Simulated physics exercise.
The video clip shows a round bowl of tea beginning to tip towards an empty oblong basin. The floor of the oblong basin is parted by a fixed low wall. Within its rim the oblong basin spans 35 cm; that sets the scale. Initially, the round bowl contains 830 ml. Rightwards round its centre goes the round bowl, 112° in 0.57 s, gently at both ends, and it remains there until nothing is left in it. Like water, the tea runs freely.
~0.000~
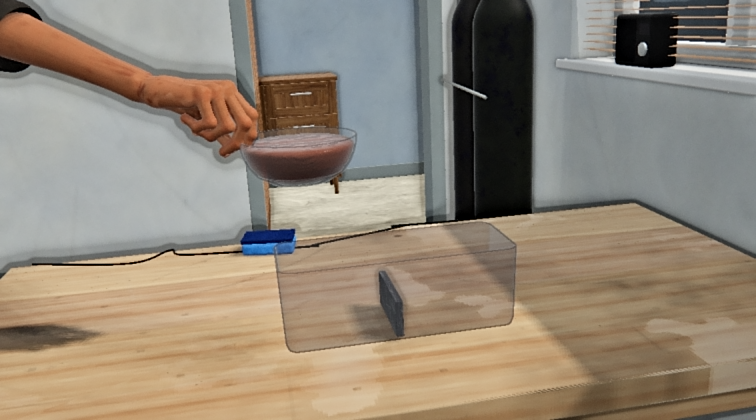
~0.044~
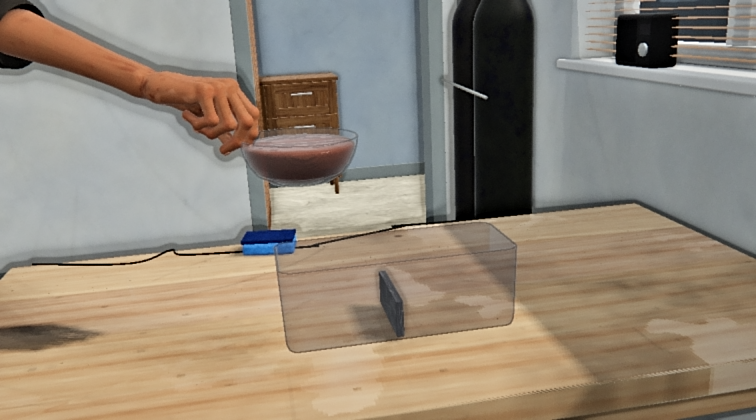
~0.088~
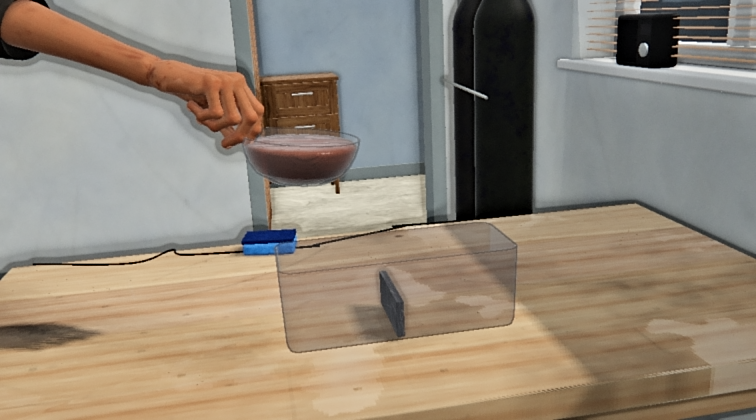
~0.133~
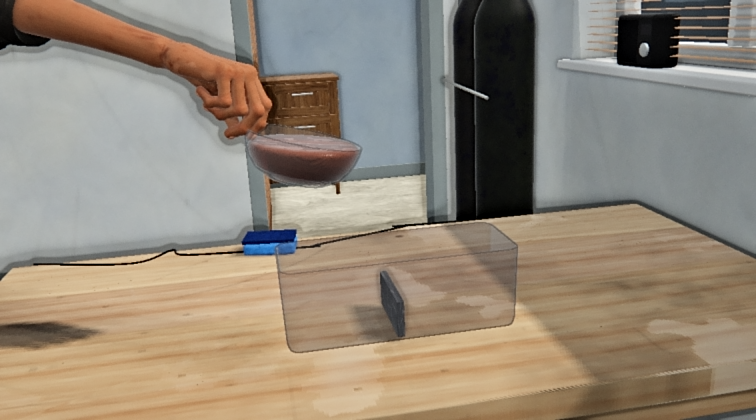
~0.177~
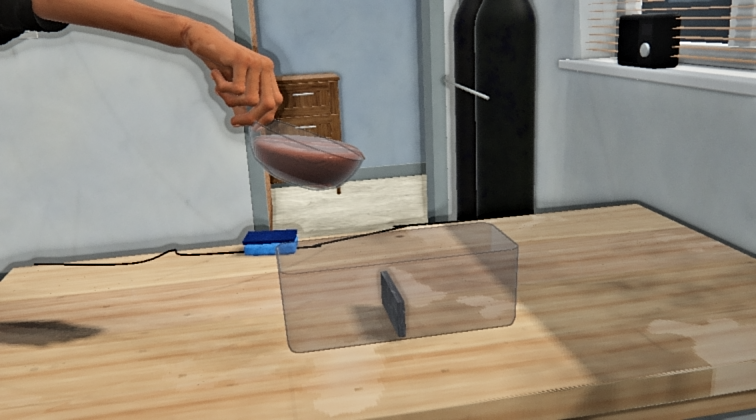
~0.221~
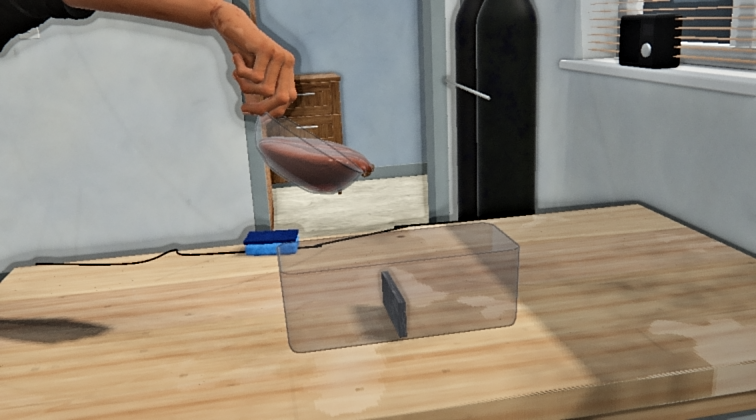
Hand tilting a round glass bowl of reddish-brown tea steadily rightwards above an empty clear oblong basin on a wooden table.
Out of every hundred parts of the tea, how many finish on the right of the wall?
About 53 in every hundred.
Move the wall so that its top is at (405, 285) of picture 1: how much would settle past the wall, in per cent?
30 per cent.
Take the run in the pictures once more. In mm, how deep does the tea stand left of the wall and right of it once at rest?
On the left it stands about 16 mm, on the right about 18 mm.
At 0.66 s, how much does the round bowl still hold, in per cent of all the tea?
Around 0 percent of it.
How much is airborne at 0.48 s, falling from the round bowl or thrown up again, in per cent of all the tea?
Close to 32 per cent, I'd say.
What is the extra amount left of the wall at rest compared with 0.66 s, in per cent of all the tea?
Close to 3% of the whole.
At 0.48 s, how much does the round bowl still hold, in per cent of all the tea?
About 2 percent.
Then, 0.48 s in, the tilt is 105° and 2 per cent is still to pour, 17 is left of the wall and 48 right of it.
Then, 0.66 s in, the tilt is 112° and 0 per cent is still to pour, 37 is left of the wall and 49 right of it.
Then, 0.86 s in, the tilt is 112° and 0 per cent is still to pour, 38 is left of the wall and 52 right of it.
Then, 1.07 s in, the tilt is 112° and 0 per cent is still to pour, 40 is left of the wall and 53 right of it.
Finally, 40 per cent lies left of the wall, 53 right of it and 7 outside.
